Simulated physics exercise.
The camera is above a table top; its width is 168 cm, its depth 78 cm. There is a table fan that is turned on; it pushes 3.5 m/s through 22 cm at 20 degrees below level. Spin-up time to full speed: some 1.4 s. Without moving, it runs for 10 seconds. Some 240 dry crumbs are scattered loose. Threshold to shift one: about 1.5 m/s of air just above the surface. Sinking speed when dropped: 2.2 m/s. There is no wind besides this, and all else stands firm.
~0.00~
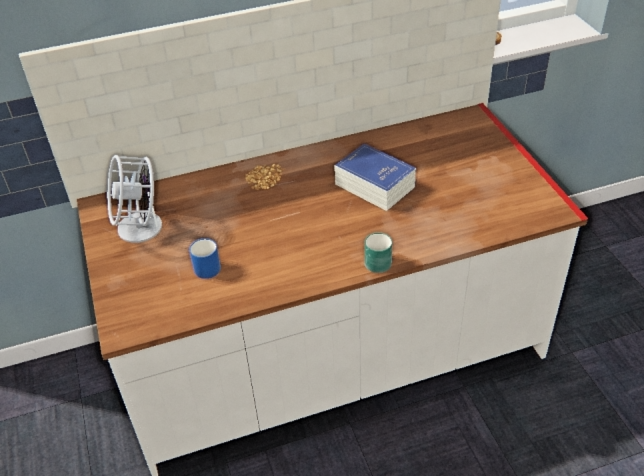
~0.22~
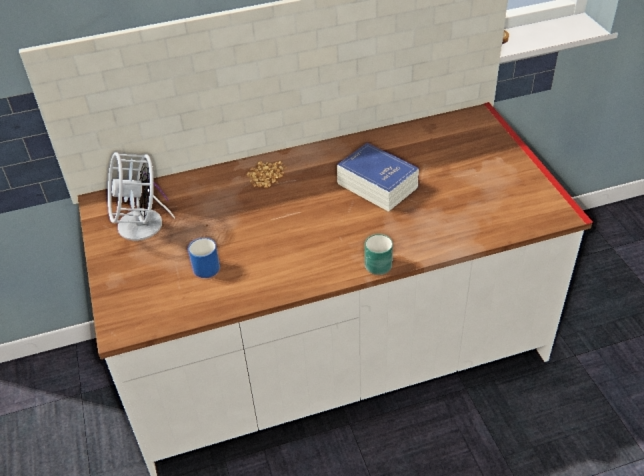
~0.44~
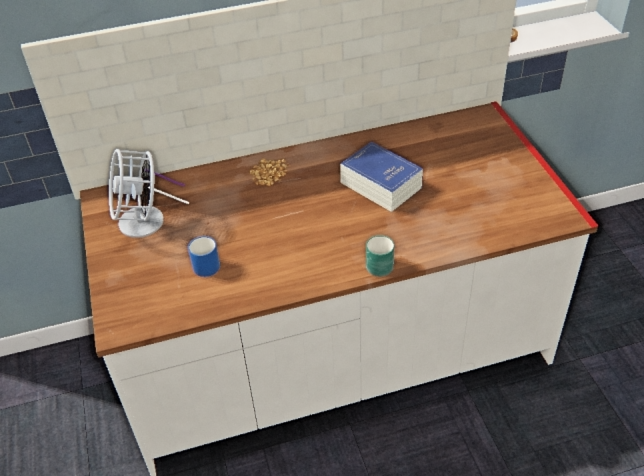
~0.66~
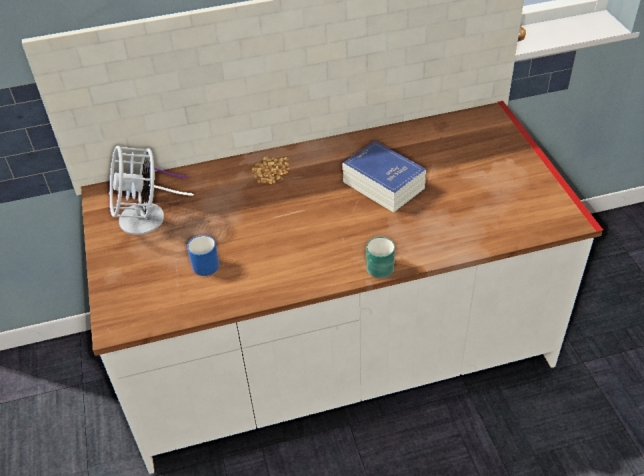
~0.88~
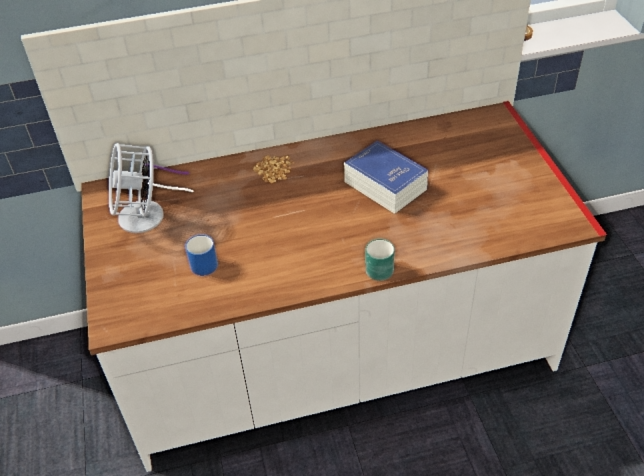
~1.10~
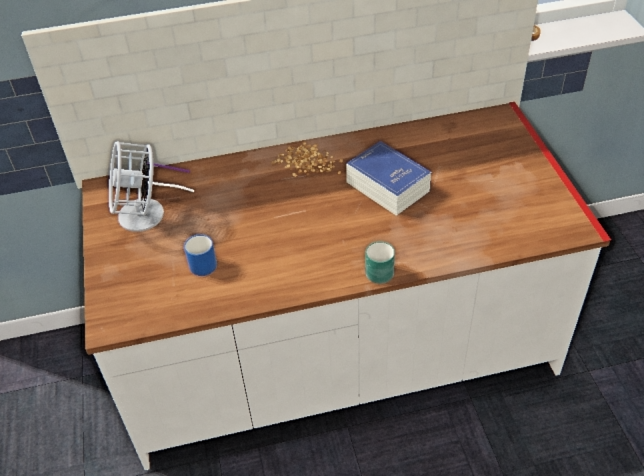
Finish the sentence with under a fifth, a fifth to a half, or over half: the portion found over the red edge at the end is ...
The portion found there is over half.
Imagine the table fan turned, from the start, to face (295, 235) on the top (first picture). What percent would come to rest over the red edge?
With that aim, I'd expect around 15 in a hundred.
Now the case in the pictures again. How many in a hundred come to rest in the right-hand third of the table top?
It comes out near 0 in a hundred.
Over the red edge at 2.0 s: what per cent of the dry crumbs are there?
100 %, roughly.
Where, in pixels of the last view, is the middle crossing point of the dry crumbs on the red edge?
Around (529, 122).
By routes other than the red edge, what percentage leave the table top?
The share is about 0 %.
After 2.0 s, 98 % are over the red edge; 97 % have settled or left.
After 3.2 s, 98 % are over the red edge; 98 % have settled or left.
After 5.5 s, 100 % are over the red edge; 100 % have settled or left.
After 10.0 s, at the end, 100 % are over the red edge.
